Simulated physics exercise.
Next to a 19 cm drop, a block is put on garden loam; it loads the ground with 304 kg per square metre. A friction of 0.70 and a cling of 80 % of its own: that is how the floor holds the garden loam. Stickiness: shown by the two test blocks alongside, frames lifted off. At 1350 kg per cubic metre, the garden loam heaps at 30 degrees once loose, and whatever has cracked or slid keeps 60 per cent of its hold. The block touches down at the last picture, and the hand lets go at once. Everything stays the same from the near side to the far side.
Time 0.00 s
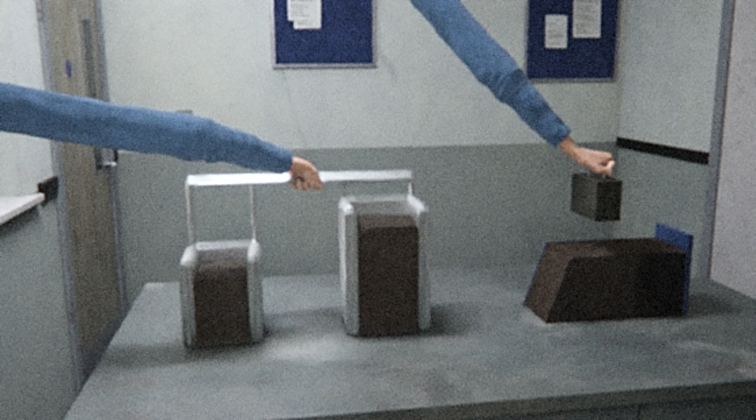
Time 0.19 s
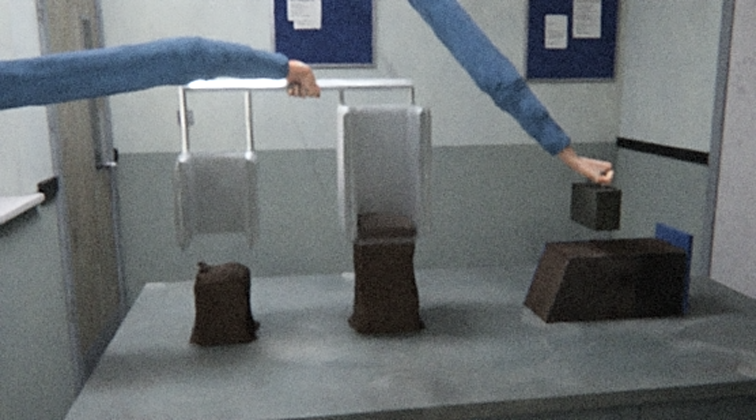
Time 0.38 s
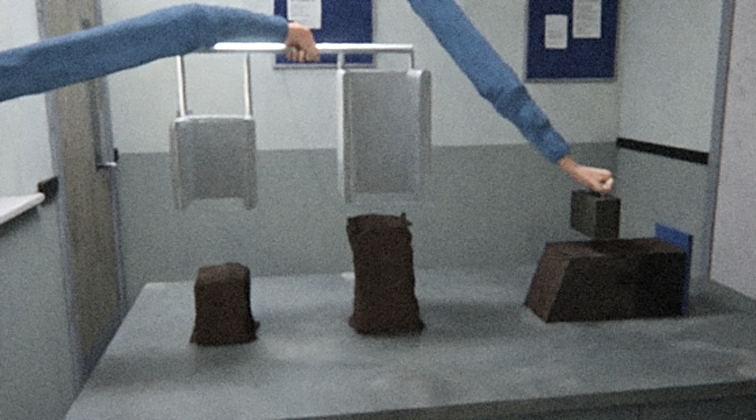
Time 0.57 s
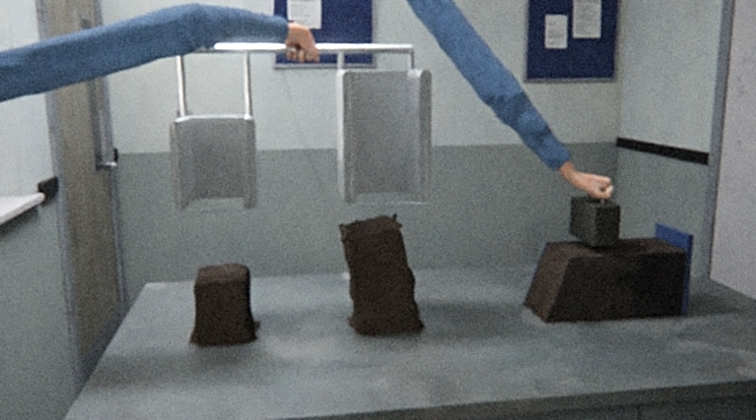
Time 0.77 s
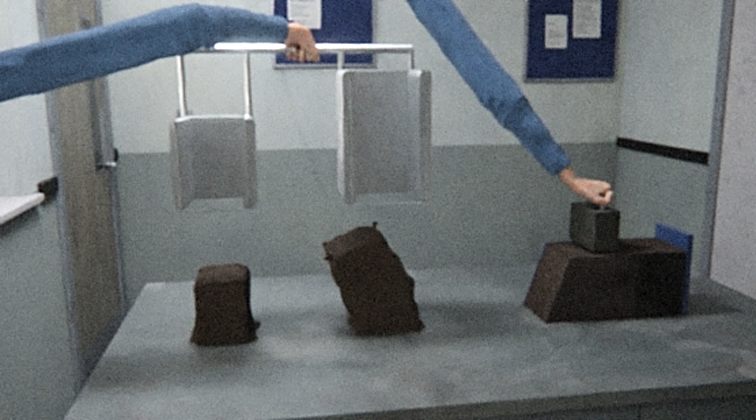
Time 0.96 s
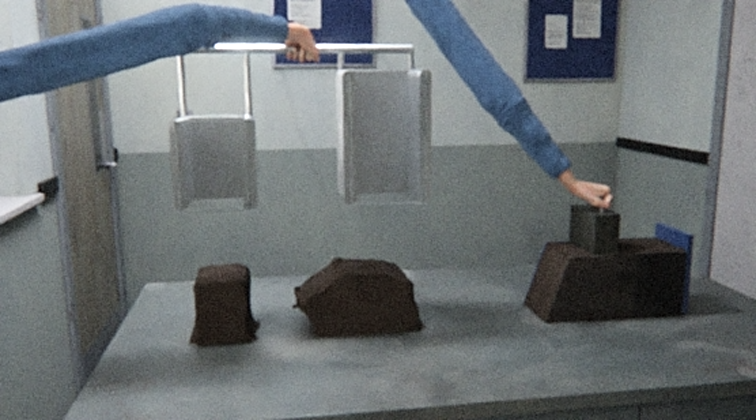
Hand lifting casings off two dark soil blocks, the taller slumping left while another hand lowers a small block onto a mound.
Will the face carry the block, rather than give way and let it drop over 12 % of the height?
Stays put.
After 1.11 s, the block is down by 1 % of the bank's height and stands upright.
After 1.28 s, the block is down by 1 % of the bank's height and stands upright.
After 1.46 s, the block is down by 1 % of the bank's height and stands upright.
After 1.63 s, the block is down by 1 % of the bank's height and stands upright.
After 1.68 s, at the end, the block is down by 1 % of the bank's height and stands upright.
